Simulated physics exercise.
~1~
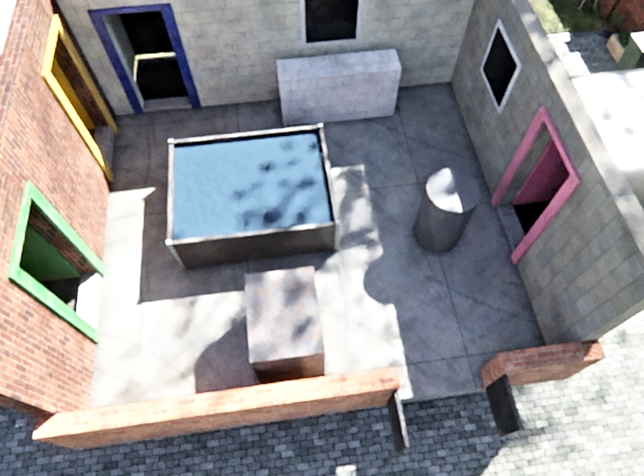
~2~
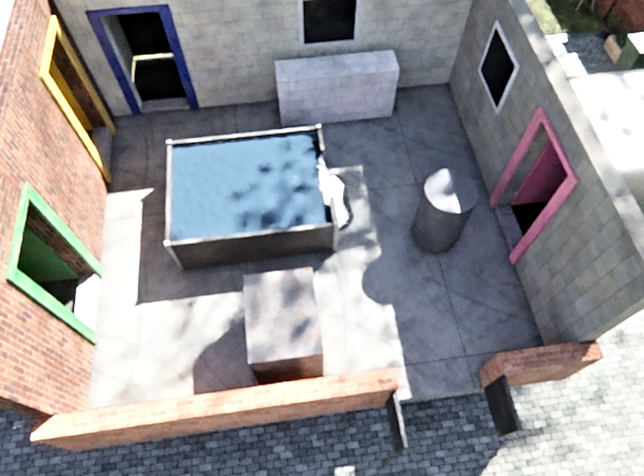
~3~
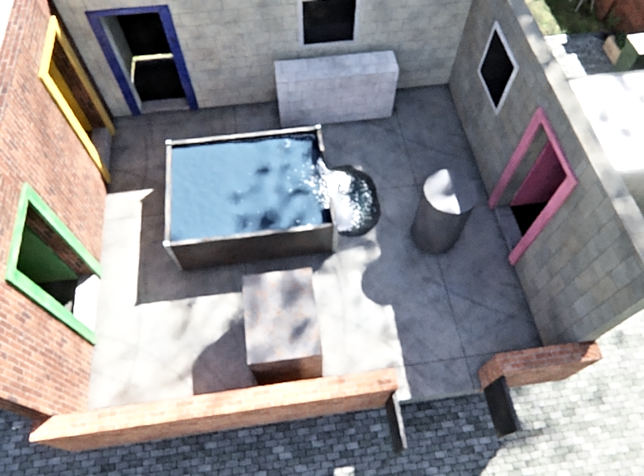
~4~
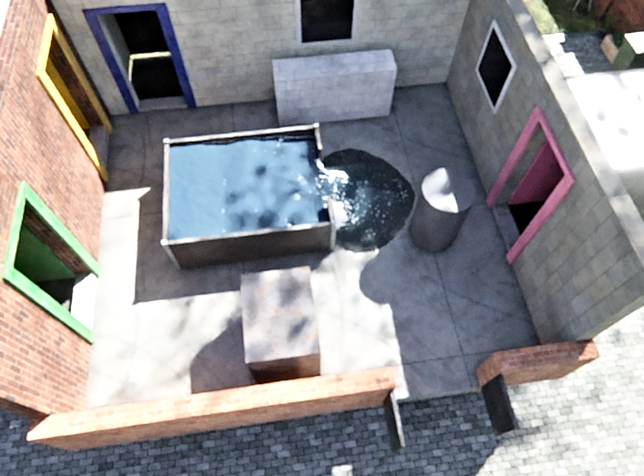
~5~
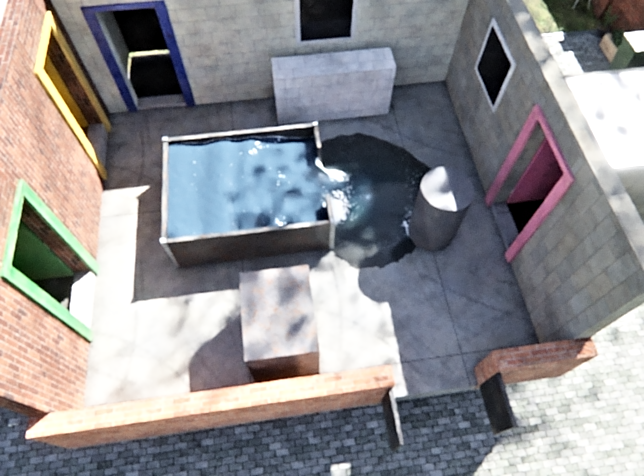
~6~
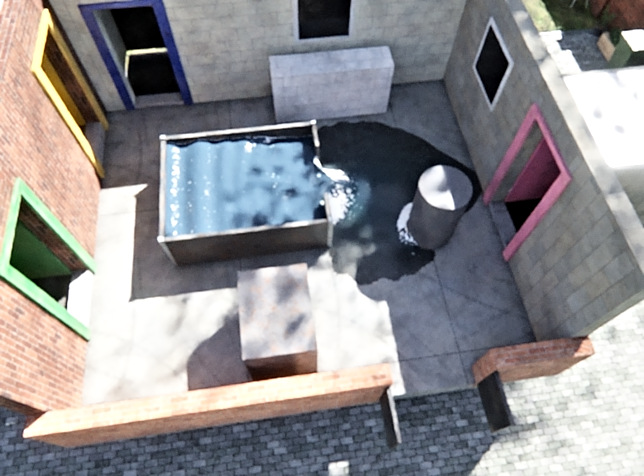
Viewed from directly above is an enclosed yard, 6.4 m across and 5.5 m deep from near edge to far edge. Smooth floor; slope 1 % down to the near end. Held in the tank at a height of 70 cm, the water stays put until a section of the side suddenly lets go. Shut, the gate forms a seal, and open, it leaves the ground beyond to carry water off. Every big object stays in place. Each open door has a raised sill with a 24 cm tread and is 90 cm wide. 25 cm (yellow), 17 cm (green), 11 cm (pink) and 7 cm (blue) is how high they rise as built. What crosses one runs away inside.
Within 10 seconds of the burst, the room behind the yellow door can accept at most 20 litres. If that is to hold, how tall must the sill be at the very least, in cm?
Close to 7.5 cm is just enough.
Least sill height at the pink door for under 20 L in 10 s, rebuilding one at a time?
For the pink door, about 14.0 cm.
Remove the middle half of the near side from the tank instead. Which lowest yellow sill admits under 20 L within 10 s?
It needs to be about 9.5 cm high.
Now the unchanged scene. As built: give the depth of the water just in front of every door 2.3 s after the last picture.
Depths in cm - yellow: 0, green: 0, pink: 13, blue: 0.
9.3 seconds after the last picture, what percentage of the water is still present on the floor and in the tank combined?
Around 80 percent is still there.
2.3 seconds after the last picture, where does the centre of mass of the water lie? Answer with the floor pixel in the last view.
Centre of the water: Approx. (328, 192) px.
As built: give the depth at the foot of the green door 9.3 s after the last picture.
Some 4.5 cm.
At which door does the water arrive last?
Last: Green.
Then, 0.7 s after the last picture water covers 30 % of the floor, deepest (41 cm) near (330, 197); it has not reached the yellow door.
Then, 2.3 s after the last picture water covers 45 % of the floor, deepest (37 cm) near (387, 95); it has not reached the yellow door.
Then, 9.3 s after the last picture water covers 95 % of the floor, deepest (16 cm) near (399, 217); 7 cm at the yellow door, 0 litres in over its 25 cm sill.
At the yellow door as built, the water peaked near 13 cm, 6.1 s after the last picture.
Run again over the same 10 s with other heights there, 37 litres in over 6 cm, 6 litres over 9.5 cm. The limit of 20 litres is kept from about 7.5 cm up.
